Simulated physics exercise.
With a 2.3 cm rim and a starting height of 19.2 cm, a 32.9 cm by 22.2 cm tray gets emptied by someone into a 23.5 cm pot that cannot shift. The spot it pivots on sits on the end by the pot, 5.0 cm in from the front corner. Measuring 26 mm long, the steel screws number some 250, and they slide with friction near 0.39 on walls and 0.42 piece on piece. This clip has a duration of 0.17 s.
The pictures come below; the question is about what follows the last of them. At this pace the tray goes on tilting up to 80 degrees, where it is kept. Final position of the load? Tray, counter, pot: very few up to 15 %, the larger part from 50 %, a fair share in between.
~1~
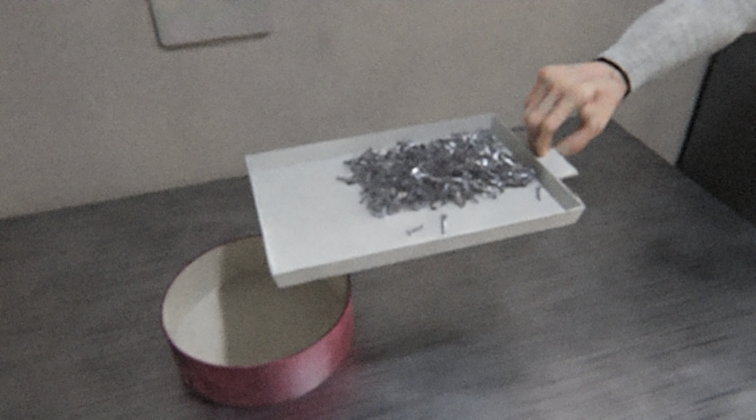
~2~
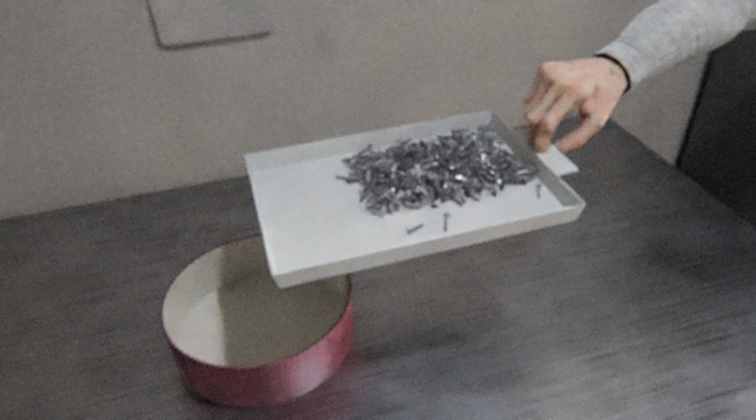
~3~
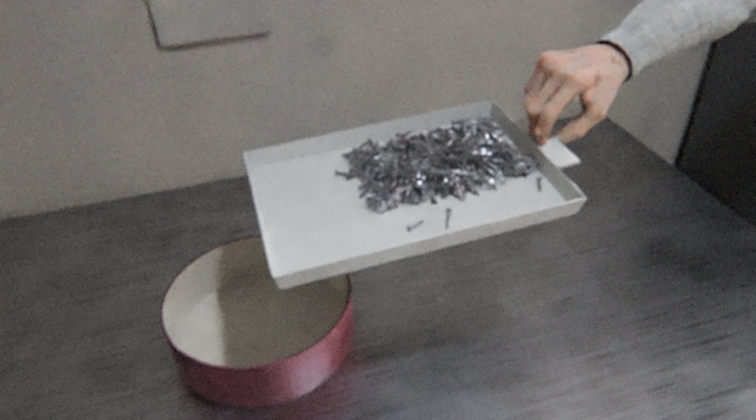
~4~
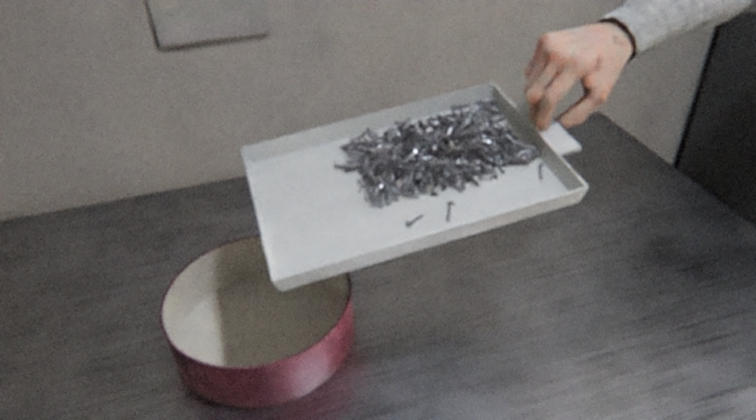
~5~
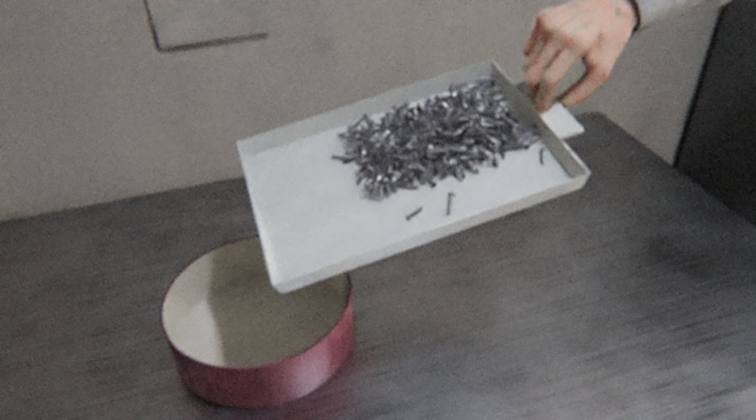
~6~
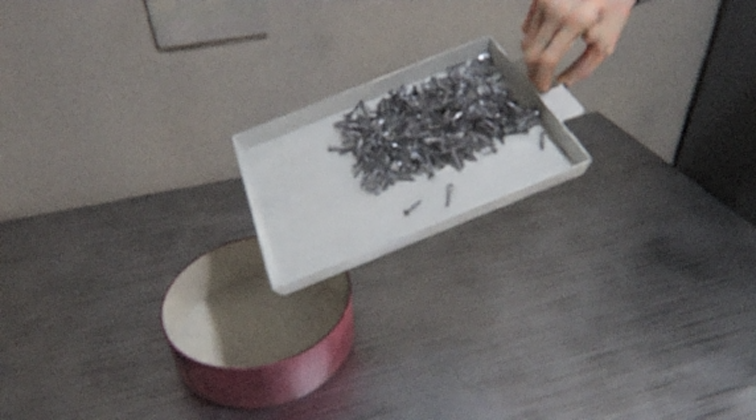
Tray very few; counter the larger part; pot very few.
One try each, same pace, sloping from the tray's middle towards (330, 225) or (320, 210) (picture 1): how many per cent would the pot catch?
Near 20 and 70 percent, in that order.
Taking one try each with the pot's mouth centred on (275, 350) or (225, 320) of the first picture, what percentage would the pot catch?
Spot one: Some 70 per cent; spot two: Some 20 per cent.
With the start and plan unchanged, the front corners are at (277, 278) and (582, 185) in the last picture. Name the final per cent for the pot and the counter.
In the pot: 0 per cent; on the counter: 95 per cent.
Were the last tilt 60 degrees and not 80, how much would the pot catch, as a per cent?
Roughly 5 percent.
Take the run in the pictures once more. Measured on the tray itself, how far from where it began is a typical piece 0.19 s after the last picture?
Some 1 cm.
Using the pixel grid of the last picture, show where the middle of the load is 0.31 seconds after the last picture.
Roughly (341, 157).
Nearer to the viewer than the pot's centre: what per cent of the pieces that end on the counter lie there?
Near 100 in a hundred.
Then, 0.19 s after the last picture, tilt 52 degrees; the tray holds 100 %, the pot 0 %.
Then, 0.31 s after the last picture, tilt 73 degrees; the tray holds 100 %, the pot 0 %.
Then, 0.56 s after the last picture, tilt 80 degrees; the tray holds 5 %, the pot 0 %.
In the end, tray 0 %, counter 95 %, pot 5 %.
